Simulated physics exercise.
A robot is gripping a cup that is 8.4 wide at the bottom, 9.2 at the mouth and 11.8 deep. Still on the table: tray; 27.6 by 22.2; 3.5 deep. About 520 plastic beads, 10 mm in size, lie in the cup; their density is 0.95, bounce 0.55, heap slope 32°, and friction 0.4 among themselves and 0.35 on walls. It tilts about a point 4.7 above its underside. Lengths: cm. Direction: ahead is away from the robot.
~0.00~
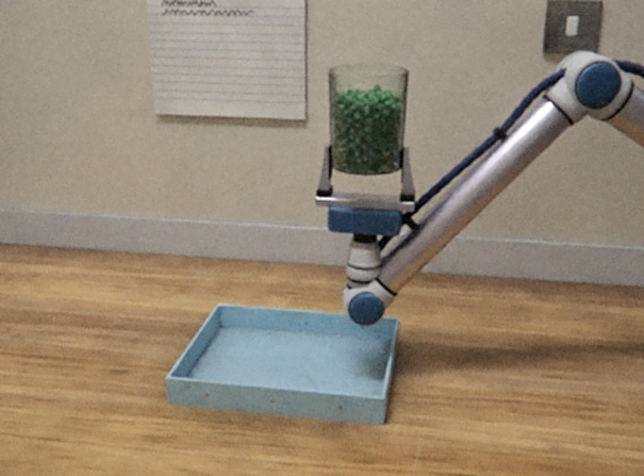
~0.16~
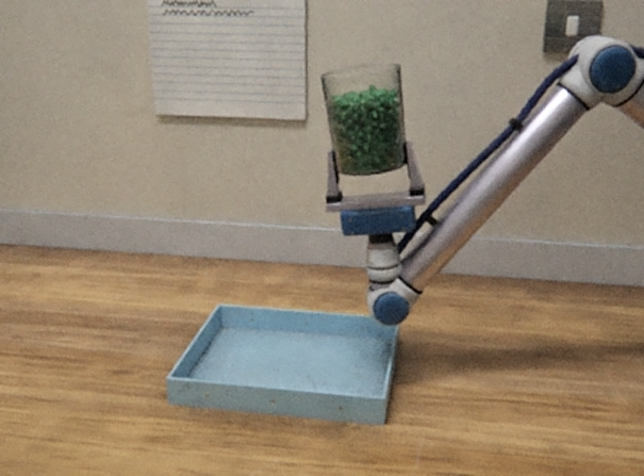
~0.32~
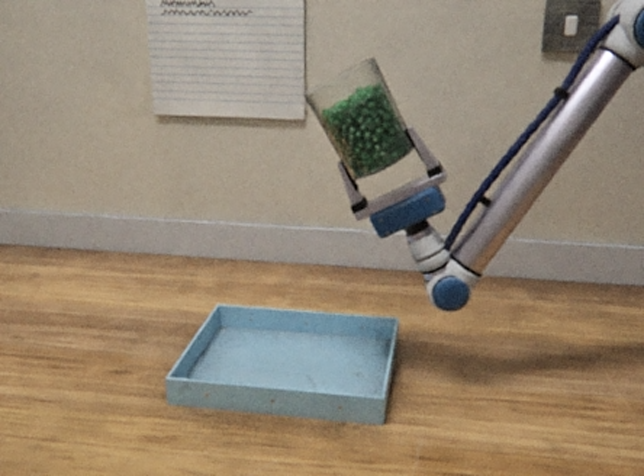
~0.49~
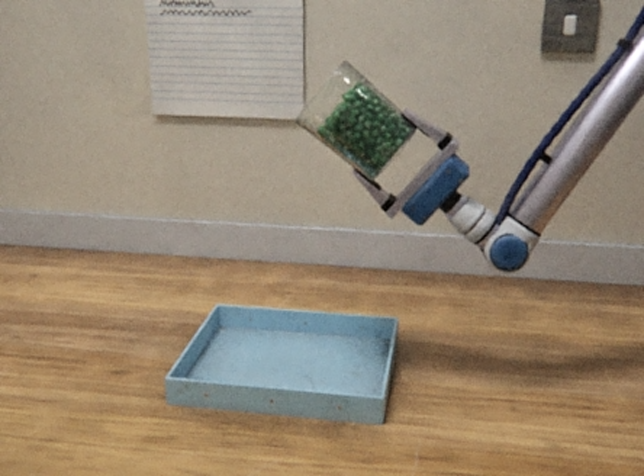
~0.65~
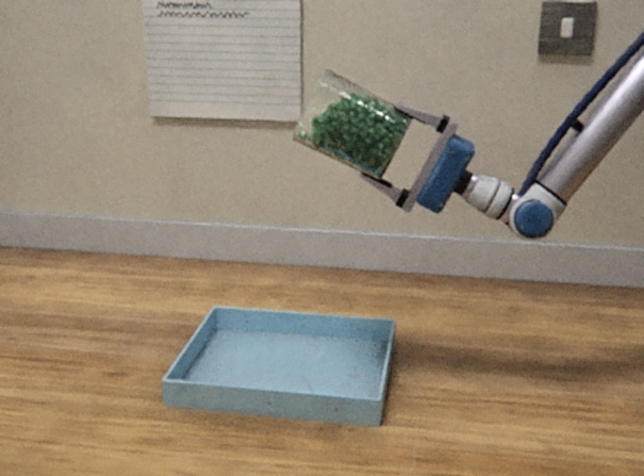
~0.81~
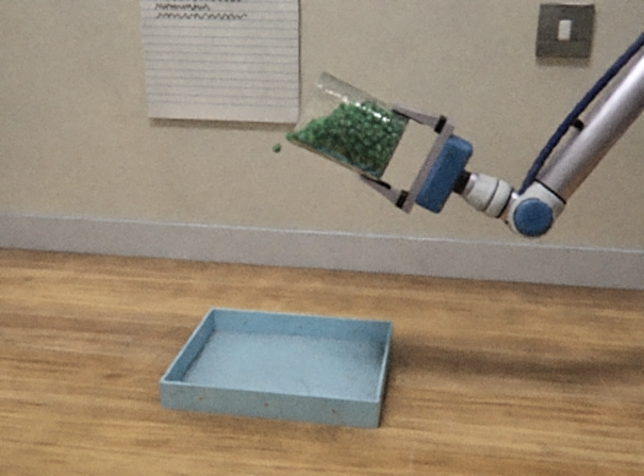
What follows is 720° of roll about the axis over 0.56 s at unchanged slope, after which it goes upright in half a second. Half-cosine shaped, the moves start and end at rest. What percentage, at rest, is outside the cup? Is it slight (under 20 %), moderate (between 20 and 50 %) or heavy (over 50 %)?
It is slight, under 20 %.
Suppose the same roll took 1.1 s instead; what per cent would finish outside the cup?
It would be near 5 per cent.
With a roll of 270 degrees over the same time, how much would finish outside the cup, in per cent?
Share: Close to 5 %.
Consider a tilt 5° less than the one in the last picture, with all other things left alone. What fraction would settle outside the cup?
Estimate: Close to 0 %.
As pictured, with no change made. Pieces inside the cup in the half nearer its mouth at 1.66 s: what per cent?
I'd put it at some 35 per cent.
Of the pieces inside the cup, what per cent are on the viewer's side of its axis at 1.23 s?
Close to 50 % of them.
By 1.23 s, tipped 66°, highest piece 43 above the table; 506 in the cup, 4 in the tray, 13 in flight or on a rim.
By 1.66 s, tipped 25°, highest piece 40 above the table; 498 in the cup, 8 in the tray, 3 on the table or floor, 14 in flight or on a rim.
By 2.07 s, upright, highest piece 41 above the table; 498 in the cup, 14 in the tray, 11 on the table or floor.
By 2.77 s, upright, highest piece 41 above the table; 498 in the cup, 14 in the tray, 11 on the table or floor.
Final count, 498 in the cup, 14 in the tray, 11 on the table or floor. That is 5 % outside the cup.
